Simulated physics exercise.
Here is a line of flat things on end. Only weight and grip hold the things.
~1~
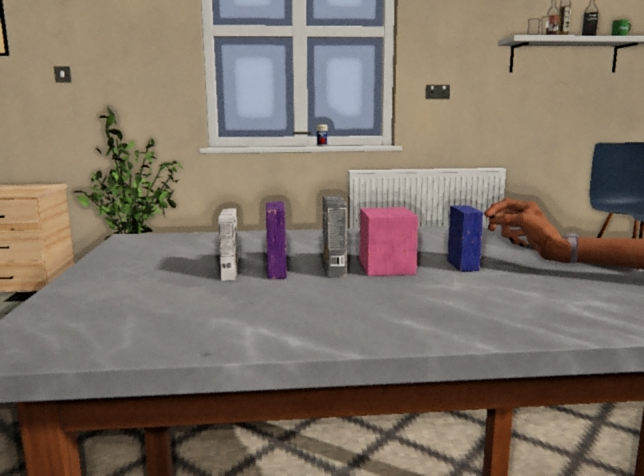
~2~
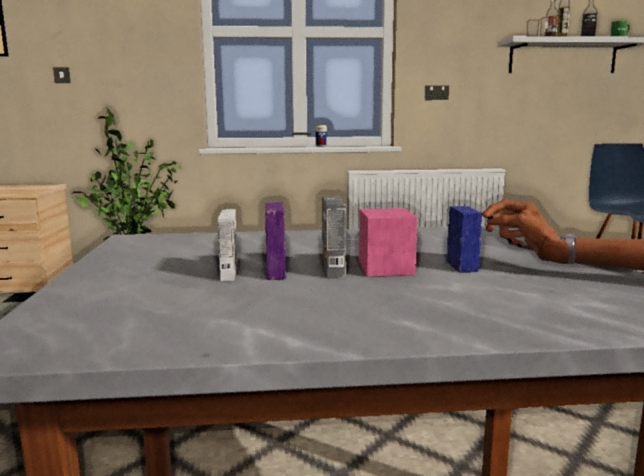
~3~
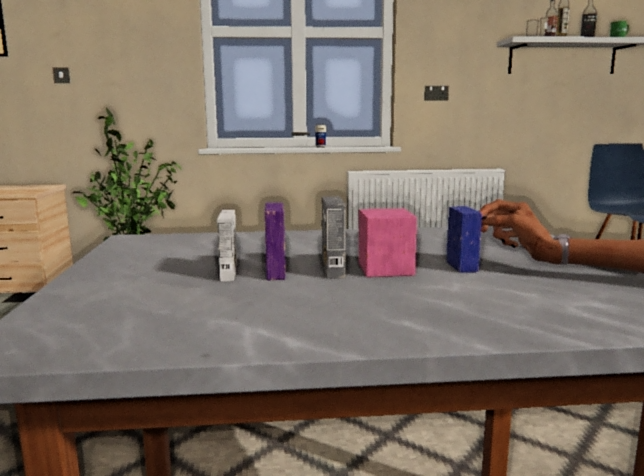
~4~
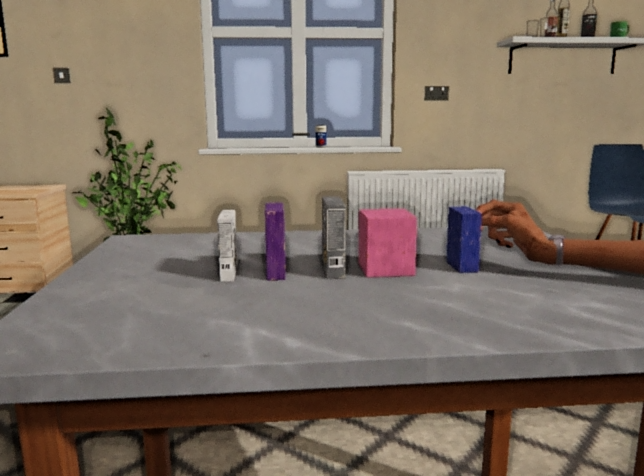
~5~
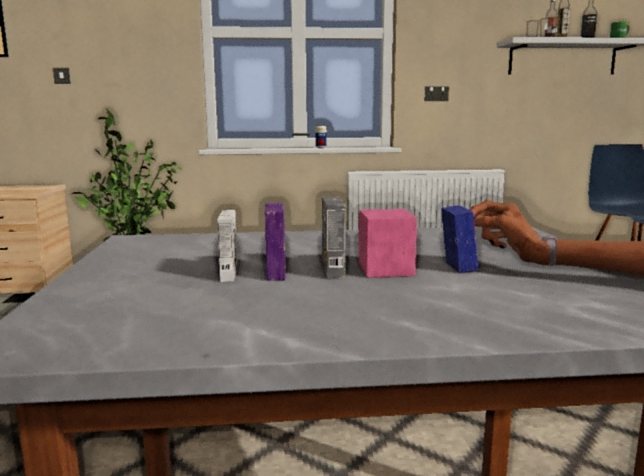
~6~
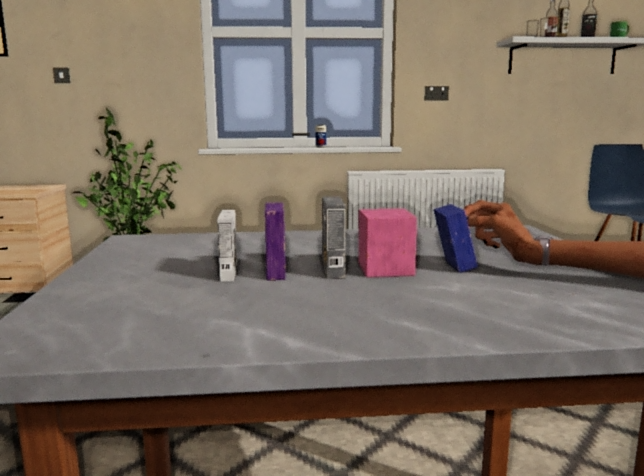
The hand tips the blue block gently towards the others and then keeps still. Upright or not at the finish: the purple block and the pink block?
The purple block is still upright, the pink block is still upright.
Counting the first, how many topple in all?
1 of them.
Then, 0.20 s on from there, blue block 42° over.
Then, 0.50 s on from there, blue block 90° over.
Then, 1.50 s on from there, purple block resting near (275, 241); pink block resting near (385, 242).
In the end, all 3 unmoved. At the end, from the last picture's camera, purple block near (275, 241), pink block near (385, 242).
